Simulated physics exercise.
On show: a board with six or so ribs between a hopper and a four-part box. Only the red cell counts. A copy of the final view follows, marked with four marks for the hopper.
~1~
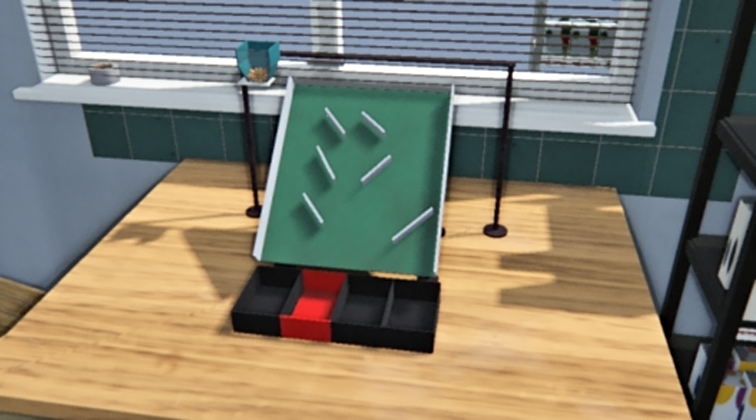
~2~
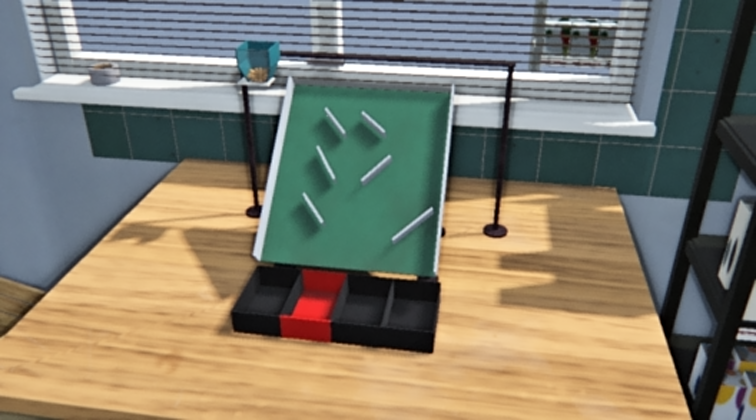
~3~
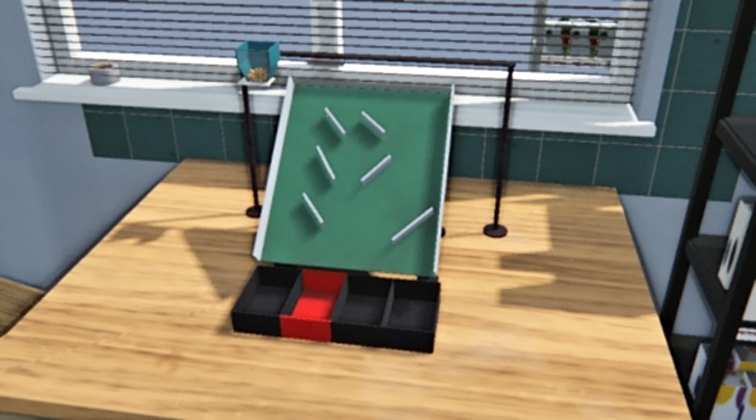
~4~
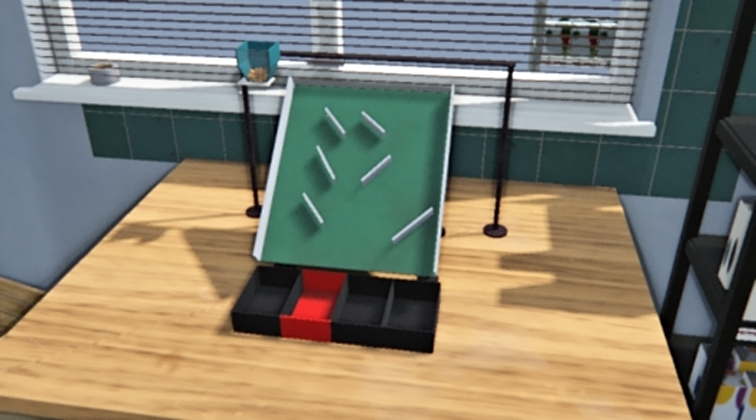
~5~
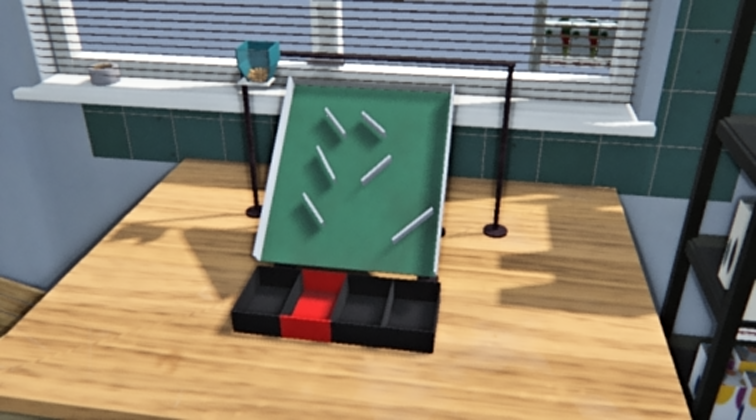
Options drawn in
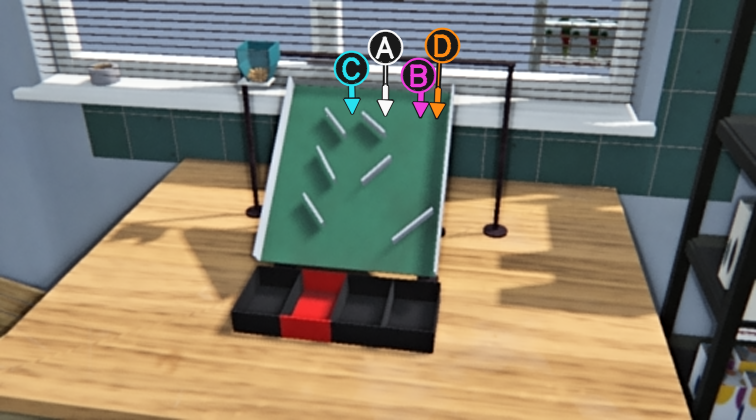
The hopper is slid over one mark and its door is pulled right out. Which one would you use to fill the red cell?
Choose C.
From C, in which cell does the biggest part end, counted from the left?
The second from the left.
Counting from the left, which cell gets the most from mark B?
The third.
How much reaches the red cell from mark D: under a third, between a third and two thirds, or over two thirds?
Under a third.
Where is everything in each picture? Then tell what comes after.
In the first frame, hopper near (260, 73), round wooden beads, door shut.
In the second frame, ribs (326, 108) to (344, 133), (362, 112) to (385, 132).
In the third frame, ribs (318, 146) to (334, 179), (362, 180) to (390, 156).
In the fourth frame, ribs (304, 193) to (322, 222), (392, 240) to (432, 208).
In the fifth frame, red cell near (306, 328), number 2 of 4 from the left.
On the marked copy, mark A meets the board at (385, 109); mark B meets the board at (420, 111); mark C meets the board at (352, 108); mark D meets the board at (437, 112).
With A, a small share in the red cell, the bulk in other cells.
With B, a small share in the red cell, the bulk in other cells.
With C, the bulk in the red cell, close to a quarter in other cells.
With D, close to a quarter in the red cell, the bulk in other cells.
